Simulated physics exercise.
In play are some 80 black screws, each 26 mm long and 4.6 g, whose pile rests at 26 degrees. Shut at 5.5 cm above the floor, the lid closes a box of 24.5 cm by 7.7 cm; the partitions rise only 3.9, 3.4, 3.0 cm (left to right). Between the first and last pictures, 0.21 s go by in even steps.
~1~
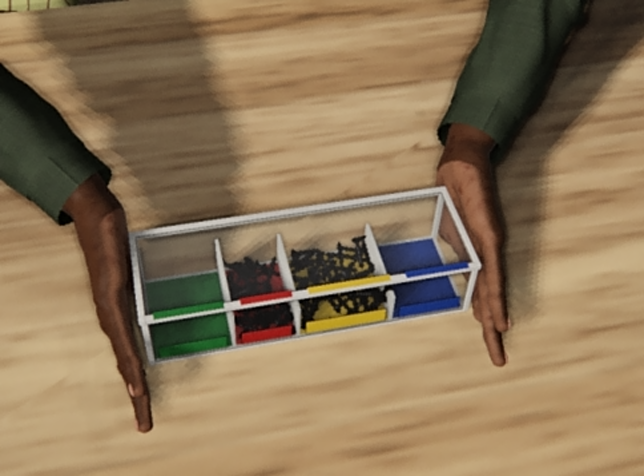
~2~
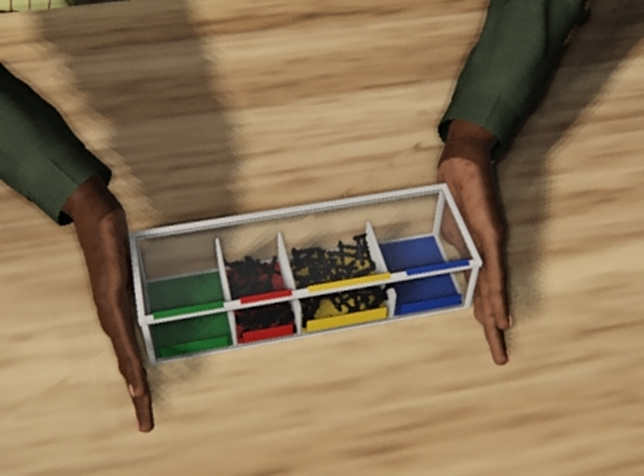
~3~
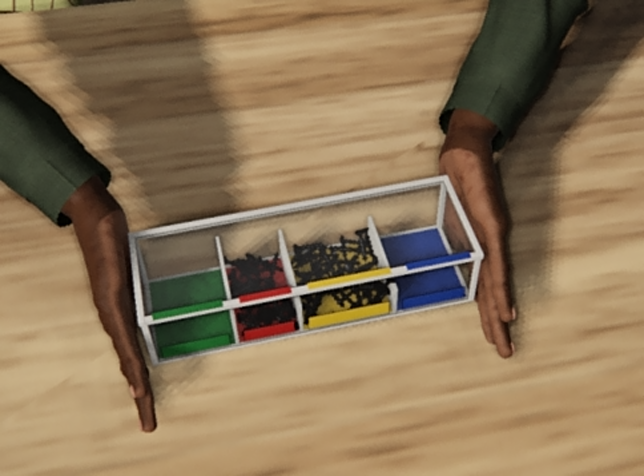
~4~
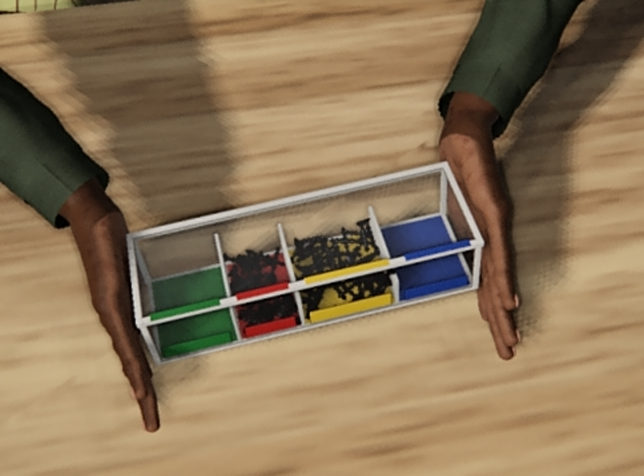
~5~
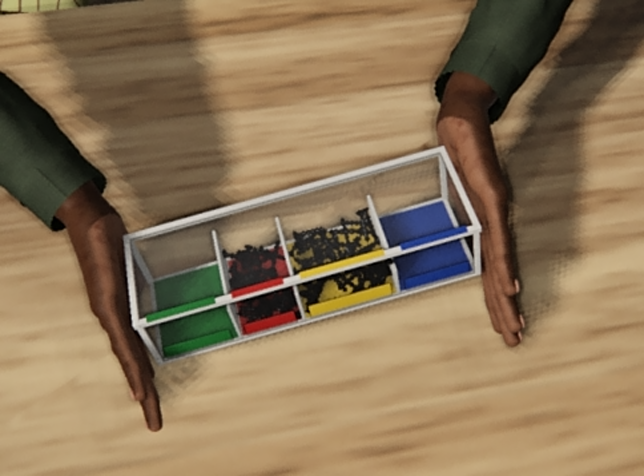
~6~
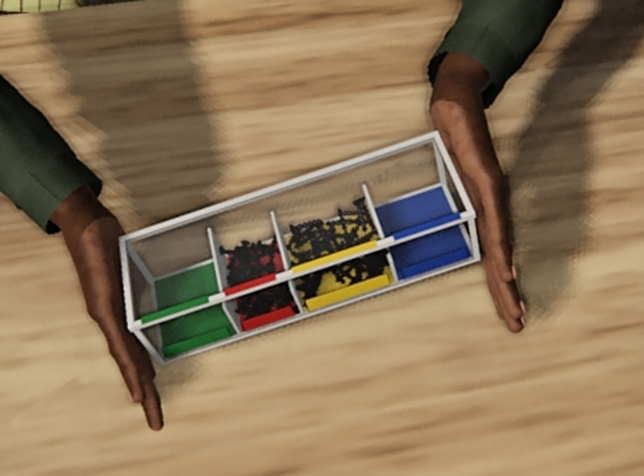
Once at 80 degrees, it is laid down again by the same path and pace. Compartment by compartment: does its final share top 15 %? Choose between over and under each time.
Red compartment: Over. Blue compartment: Under. Green compartment: Under. Yellow compartment: Over.
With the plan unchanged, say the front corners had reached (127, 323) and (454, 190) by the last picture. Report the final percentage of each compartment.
In the end red holds 55 %, blue holds 0 %, green holds 10 % and yellow holds 35 %.
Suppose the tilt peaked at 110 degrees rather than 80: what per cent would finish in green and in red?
Shares: Green 20, red 80, per cent.
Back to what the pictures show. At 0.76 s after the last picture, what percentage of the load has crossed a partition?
About 5 %.
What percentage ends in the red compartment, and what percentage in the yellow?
Red 45 %, yellow 45 %.
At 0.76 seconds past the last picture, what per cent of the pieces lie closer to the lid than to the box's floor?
Close to 20 in a hundred.
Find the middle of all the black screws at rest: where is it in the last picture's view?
Roughly (279, 296).
Then, 0.76 s after the last picture, tilt 80 degrees; red 45 %, yellow 55 %.
Then, 1.26 s after the last picture, tilt 35 degrees; red 45 %, green 5 %, yellow 45 %.
Then, 1.83 s after the last picture, tilt 0 degrees; red 45 %, green 5 %, yellow 45 %.
In the end, red 45 %, blue 0 %, green 5 %, yellow 45 %.
